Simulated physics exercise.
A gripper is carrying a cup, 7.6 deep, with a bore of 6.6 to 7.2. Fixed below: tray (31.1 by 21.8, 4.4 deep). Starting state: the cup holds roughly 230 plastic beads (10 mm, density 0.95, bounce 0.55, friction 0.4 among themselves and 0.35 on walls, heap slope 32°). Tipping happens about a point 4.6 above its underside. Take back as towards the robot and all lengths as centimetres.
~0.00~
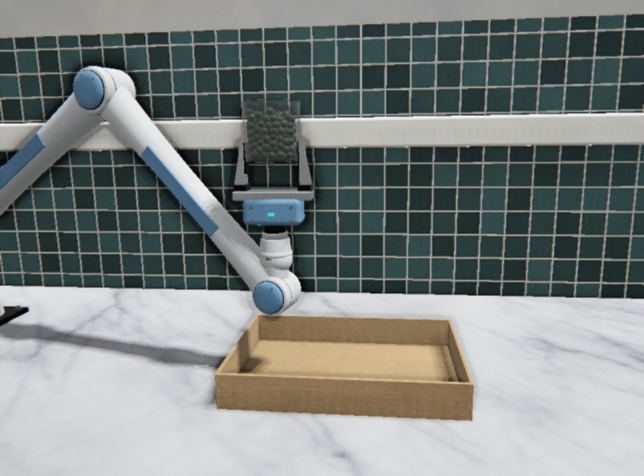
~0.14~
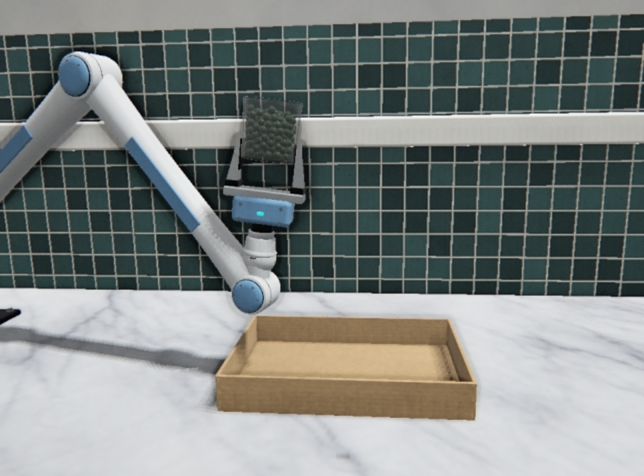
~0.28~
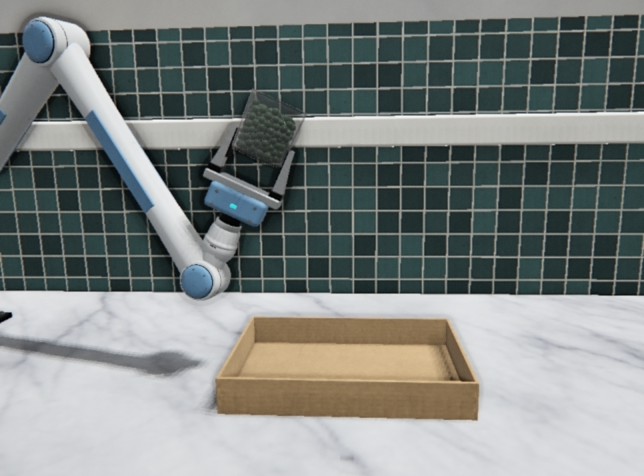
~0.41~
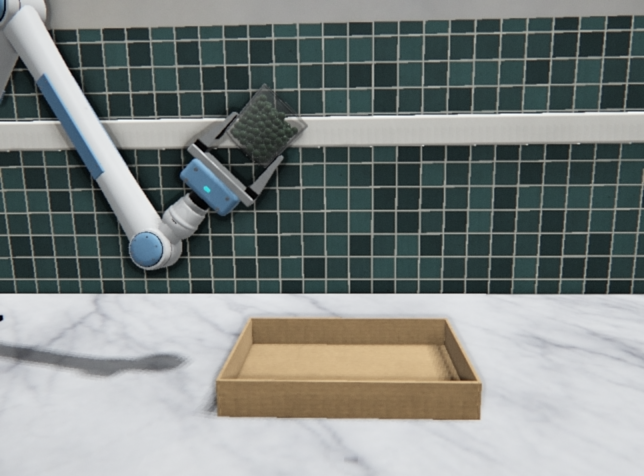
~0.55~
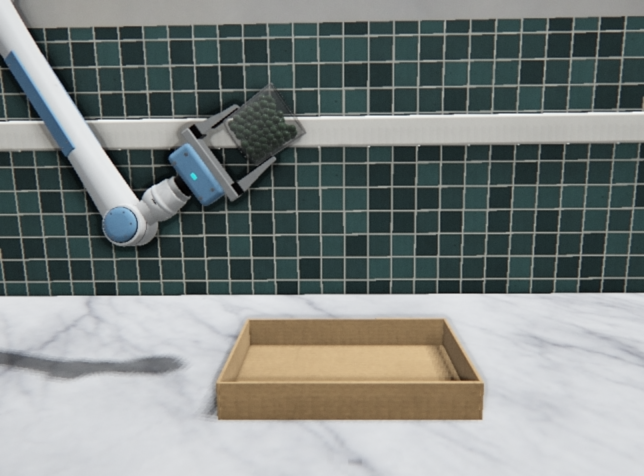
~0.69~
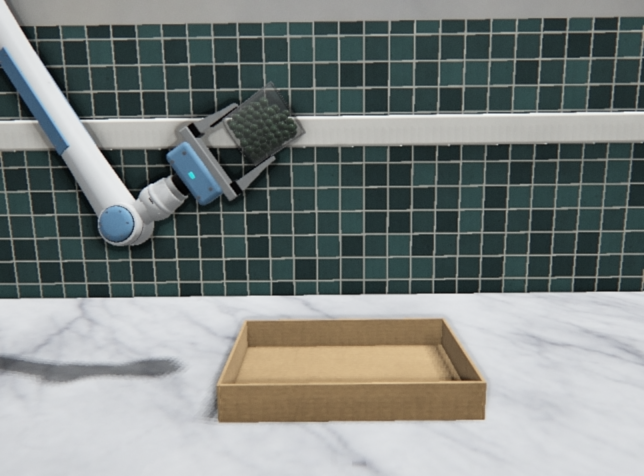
The clip shows a robotic arm gripping a clear cup of dark beads above a marble counter with an open cardboard box. The arm's lower joint swings left and upward, steadily tilting the cup to the right before its motion slows.
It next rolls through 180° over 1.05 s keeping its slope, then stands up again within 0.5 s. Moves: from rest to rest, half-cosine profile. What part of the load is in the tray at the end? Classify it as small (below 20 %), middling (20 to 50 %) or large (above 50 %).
Classified as small.
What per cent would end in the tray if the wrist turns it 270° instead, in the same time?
It would come to around 0 per cent.
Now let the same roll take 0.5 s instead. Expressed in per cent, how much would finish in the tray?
Then: Approx. 0 %.
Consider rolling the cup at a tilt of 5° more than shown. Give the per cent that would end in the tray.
In that case I'd say some 5 per cent.
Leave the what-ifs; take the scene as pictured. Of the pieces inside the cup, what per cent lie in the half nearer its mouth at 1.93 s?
Roughly 45 %.
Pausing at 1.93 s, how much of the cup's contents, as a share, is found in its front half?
Some 45 per cent.
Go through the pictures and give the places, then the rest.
The cup middle at (272, 133), upright; upper third of the load around (271, 122), from x 250 to 295, top at y 110; 227 in the cup, in the first picture.
The cup middle at (271, 131), tipped 7°; upper third of the load around (269, 121), from x 245 to 295, top at y 110, in the second picture.
The cup middle at (268, 130), tipped 25°; upper third of the load around (264, 120), from x 240 to 290, top at y 100, in the third picture.
The cup middle at (265, 128), tipped 45°; upper third of the load around (263, 117), from x 235 to 295, top at y 100, in the fourth picture.
The cup middle at (264, 127), tipped 55°; upper third of the load around (262, 116), from x 230 to 295, top at y 100, in the fifth picture.
The cup middle at (263, 126), tipped 56°; upper third of the load around (262, 116), from x 230 to 295, top at y 100; 227 in the cup, in the sixth picture.
After 1.31 s, tipped 56°, highest piece 38 above the table; 227 in the cup.
After 1.93 s, tipped 38°, highest piece 38 above the table; 221 in the cup, 2 in the tray, 4 in flight or on a rim.
After 2.44 s, upright, highest piece 38 above the table; 221 in the cup, 6 in the tray.
After 3.14 s, upright, highest piece 38 above the table; 221 in the cup, 6 in the tray.
In the end, 221 in the cup, 6 in the tray. That is 3 % in the tray.
